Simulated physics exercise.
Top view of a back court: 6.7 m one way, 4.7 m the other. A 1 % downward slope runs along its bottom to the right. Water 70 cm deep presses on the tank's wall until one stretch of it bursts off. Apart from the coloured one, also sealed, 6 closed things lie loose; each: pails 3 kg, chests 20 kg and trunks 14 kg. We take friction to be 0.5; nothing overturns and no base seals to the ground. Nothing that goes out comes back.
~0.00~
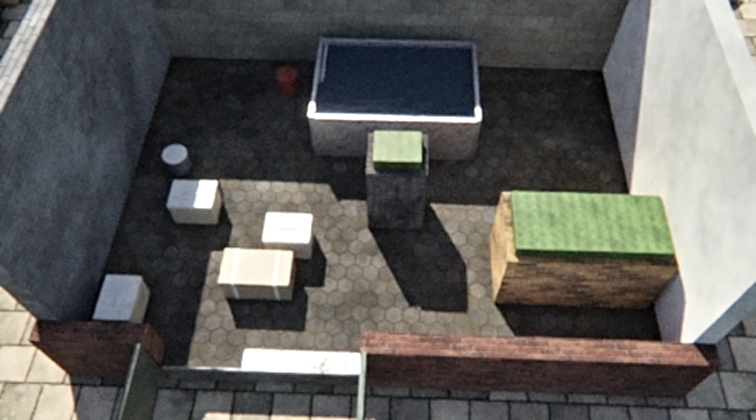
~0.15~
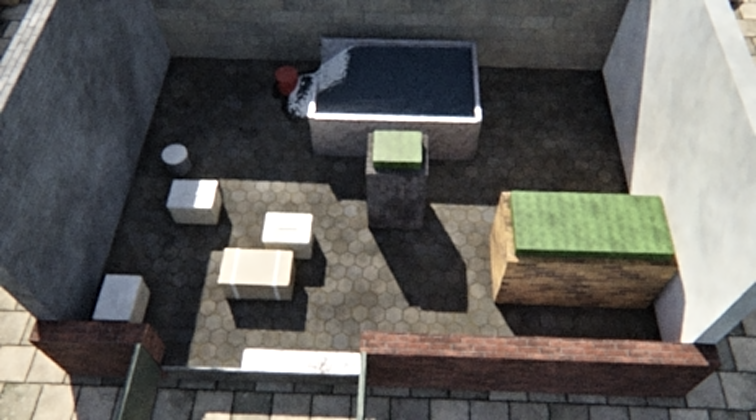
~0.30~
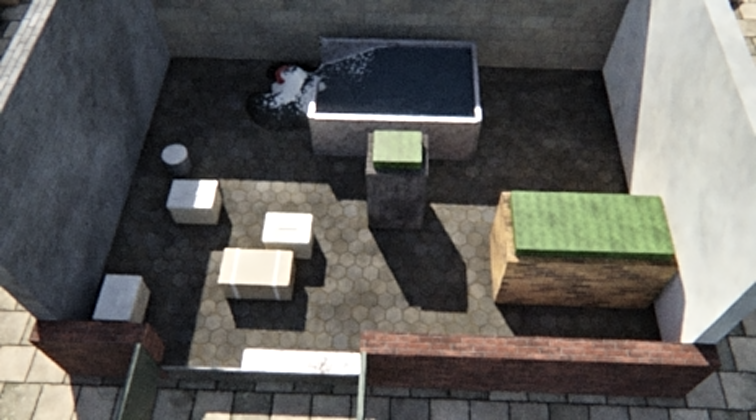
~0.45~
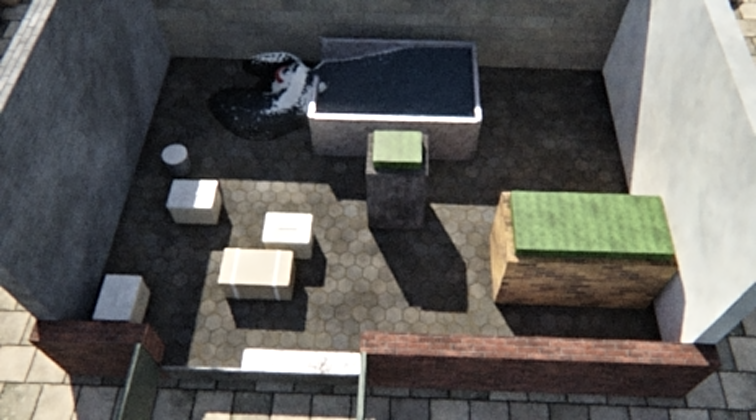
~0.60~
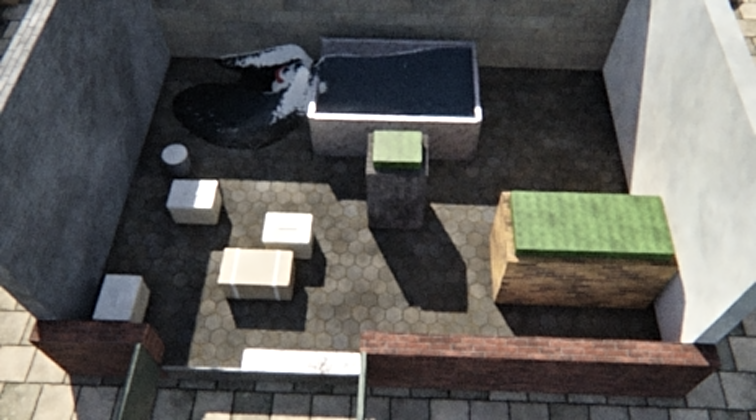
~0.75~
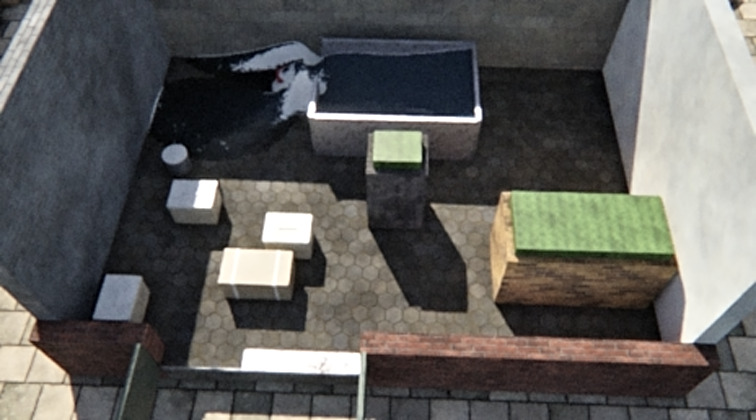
In a walled back court seen from above, pale boxes and a red pail sit on the paving near a raised tank of dark water. Water pours over the tank's left side around the pail, then spreads leftward across the upper-left ground toward the wall, while the boxes stay still.
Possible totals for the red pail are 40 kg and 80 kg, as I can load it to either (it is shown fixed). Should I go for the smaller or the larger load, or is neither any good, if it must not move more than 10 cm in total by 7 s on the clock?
Go for the larger.
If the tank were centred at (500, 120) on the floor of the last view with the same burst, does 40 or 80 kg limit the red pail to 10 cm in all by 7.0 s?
For that case: Heavier one only.
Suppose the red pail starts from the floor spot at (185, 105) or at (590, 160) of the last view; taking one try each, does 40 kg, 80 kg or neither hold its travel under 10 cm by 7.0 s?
At the first place you need the bigger mass, and at the second the small mass does it.
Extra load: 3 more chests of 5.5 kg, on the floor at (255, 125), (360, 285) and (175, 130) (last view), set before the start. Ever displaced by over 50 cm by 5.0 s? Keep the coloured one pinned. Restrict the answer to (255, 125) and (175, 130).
Beyond the mark, beyond the mark.
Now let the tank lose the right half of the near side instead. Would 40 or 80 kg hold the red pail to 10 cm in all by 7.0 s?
Then even the small mass works.
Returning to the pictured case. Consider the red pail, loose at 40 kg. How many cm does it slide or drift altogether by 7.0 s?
Close to 140 centimetres all told.
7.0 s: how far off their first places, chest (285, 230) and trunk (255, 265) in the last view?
Taking them in order, that's 0 centimetres and 200 centimetres.
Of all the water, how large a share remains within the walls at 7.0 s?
Close to 82 in a hundred parts remain.
After 1.4 s the red pail would be 82 cm from its start with 40 kg and 0 cm from its start with 80 kg; 18 cm of water round it then.
After 3.1 s the red pail would be 130 cm from its start with 40 kg and 0 cm from its start with 80 kg; 12 cm of water round it then.
After 4.9 s the red pail would be 130 cm from its start with 40 kg and 0 cm from its start with 80 kg; 13 cm of water round it then.
After 7.0 s the red pail would be 130 cm from its start with 40 kg and 0 cm from its start with 80 kg; 11 cm of water round it then.
